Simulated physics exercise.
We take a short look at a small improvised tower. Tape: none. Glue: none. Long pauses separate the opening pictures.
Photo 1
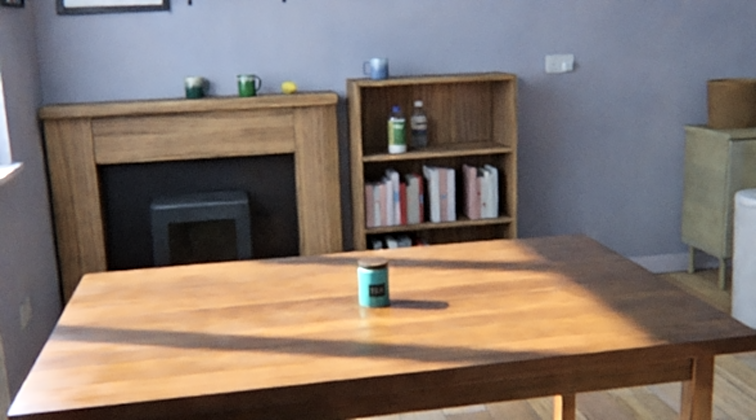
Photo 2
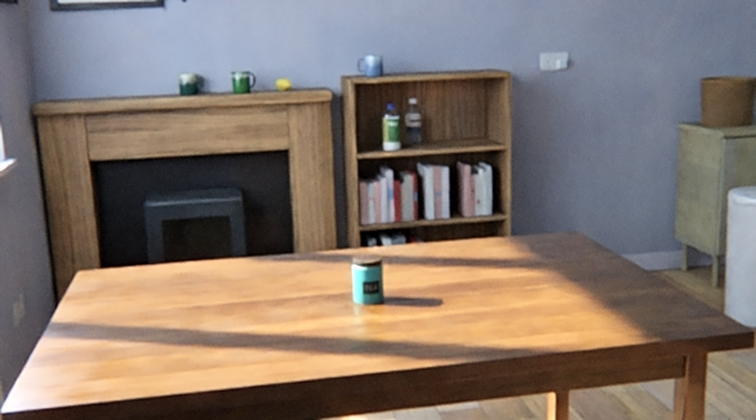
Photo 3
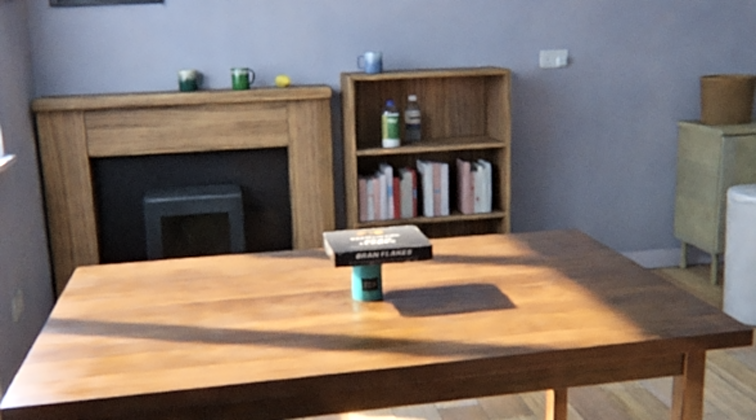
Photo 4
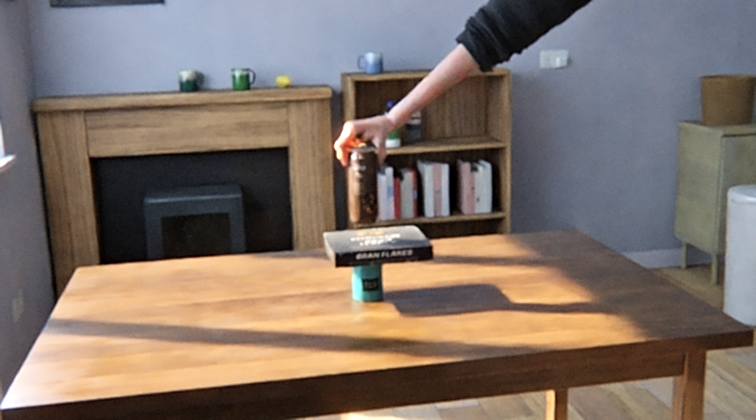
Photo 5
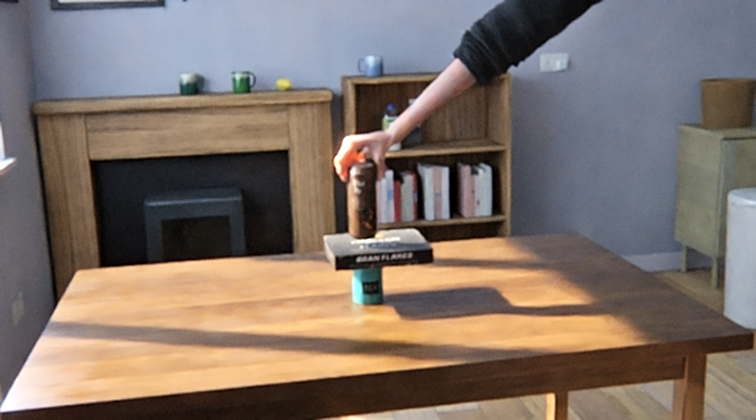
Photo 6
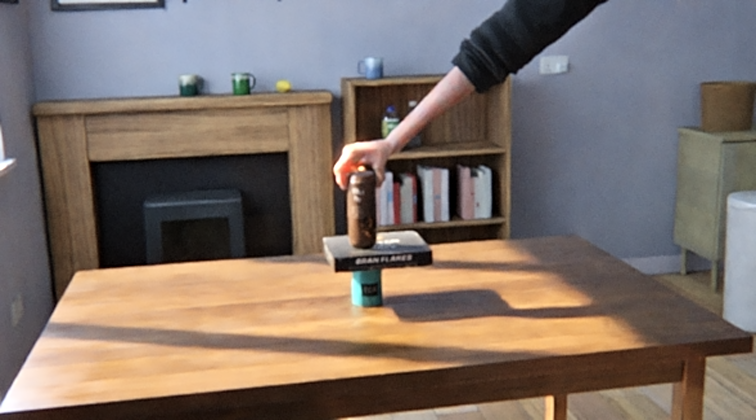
A brown can is lowered by a hand onto a black packet atop a teal tin.
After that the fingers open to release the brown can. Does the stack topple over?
No, it stays upright.
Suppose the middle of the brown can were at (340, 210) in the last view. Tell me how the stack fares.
Result: The stack stays stable.
Then, 0.50 s after the last picture, nothing has stirred.
Then, 1.30 s after the last picture, brown can resting near (362, 210).
At rest, all 3 in place. Seen from the same camera at the end, brown can near (362, 210). The stack stays up.
